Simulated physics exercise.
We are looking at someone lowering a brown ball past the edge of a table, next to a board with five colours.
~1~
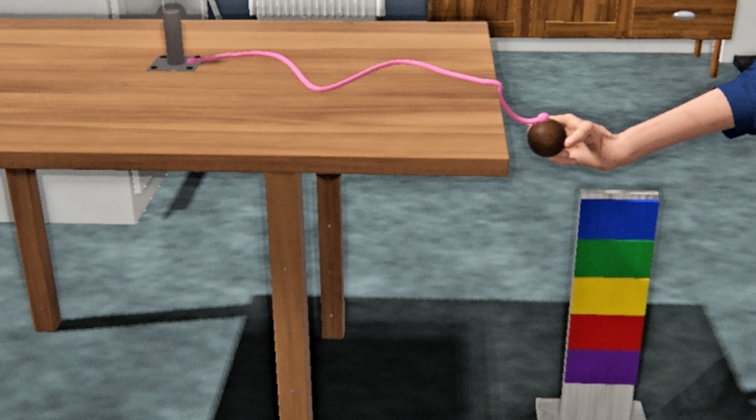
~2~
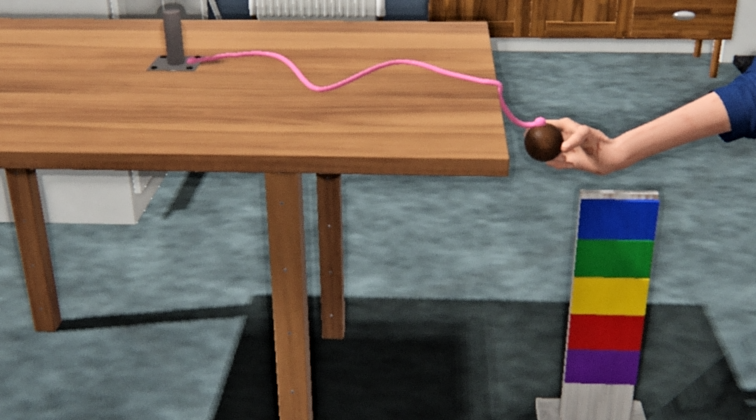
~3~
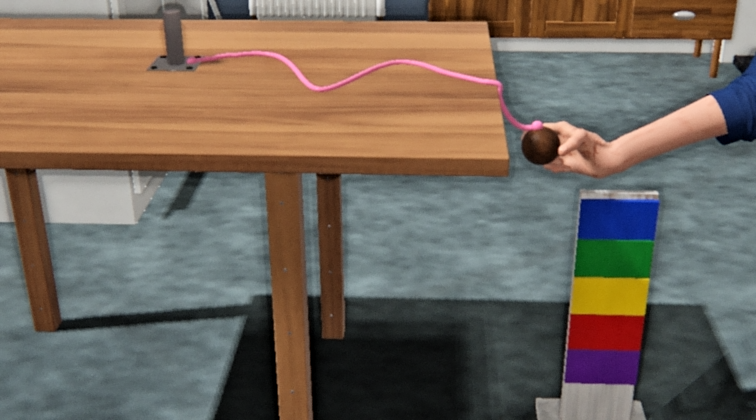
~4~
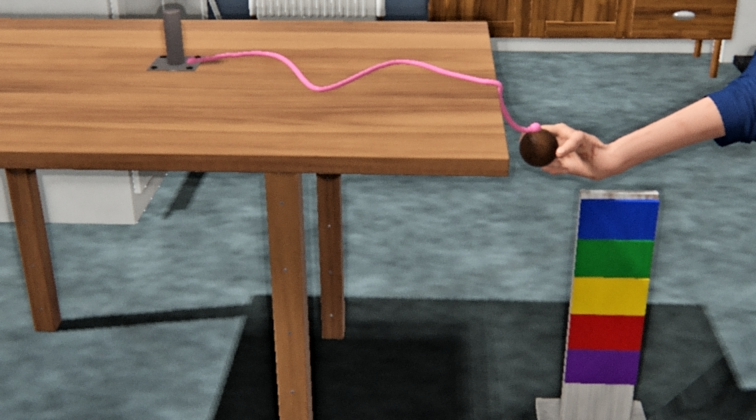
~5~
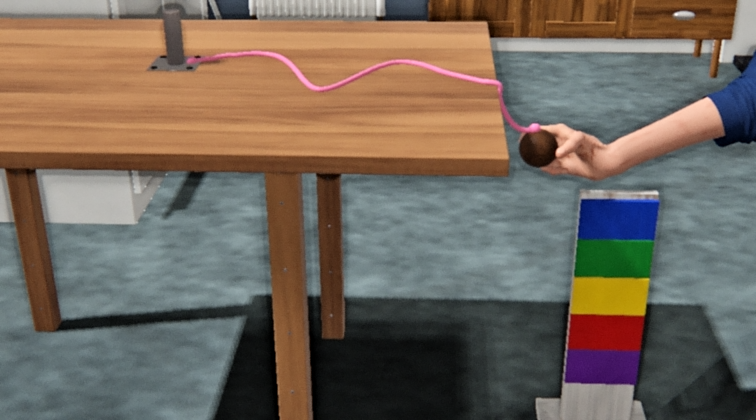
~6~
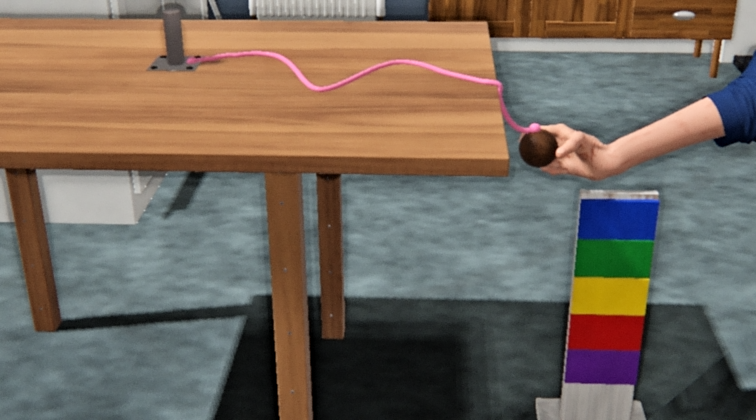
The video shows a hand holding a brown ball attached to a pink cord that runs across a wooden table from a metal post. Beside a colour-banded stand, the hand lowers the ball slightly leftward, then keeps it still.
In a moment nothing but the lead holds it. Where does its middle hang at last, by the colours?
Its centre hangs level with the yellow band.
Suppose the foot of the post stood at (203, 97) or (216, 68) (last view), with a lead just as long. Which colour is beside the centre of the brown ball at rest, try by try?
Taking them in turn: Red; red.
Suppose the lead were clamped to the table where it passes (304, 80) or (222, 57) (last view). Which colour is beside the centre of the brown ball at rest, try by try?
Try by try: Green; yellow.
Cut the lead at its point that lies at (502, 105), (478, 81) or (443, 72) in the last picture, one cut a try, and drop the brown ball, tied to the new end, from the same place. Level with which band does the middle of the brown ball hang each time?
Taking them in turn: Green; blue; none, it hangs higher.
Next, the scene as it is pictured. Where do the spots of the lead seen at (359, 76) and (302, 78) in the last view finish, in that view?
About (454, 80), and the other about (356, 74).
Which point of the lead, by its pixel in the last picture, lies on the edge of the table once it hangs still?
At (384, 66), roughly.
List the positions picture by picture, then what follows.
Brown ball (547, 138); blue (618, 221); green (614, 260); yellow (610, 297); red (606, 334); purple (602, 368), in the first picture.
Brown ball (544, 142); lead through (231, 56) (294, 68) (333, 88) (394, 63) (466, 78), in the second picture.
Brown ball (541, 146), in the third picture.
Brown ball (539, 148); lead through (231, 56) (294, 68) (333, 88) (394, 63) (466, 78), in the fourth picture.
Brown ball (539, 148), in the fifth picture.
Brown ball (539, 148); lead through (231, 56) (294, 68) (333, 88) (394, 63) (466, 78), in the sixth picture.
Soon after, ball near (508, 284); level with yellow.
After that, ball near (476, 288); level with yellow.
In the end, ball near (490, 290); level with yellow. Its middle rests at the yellow band.
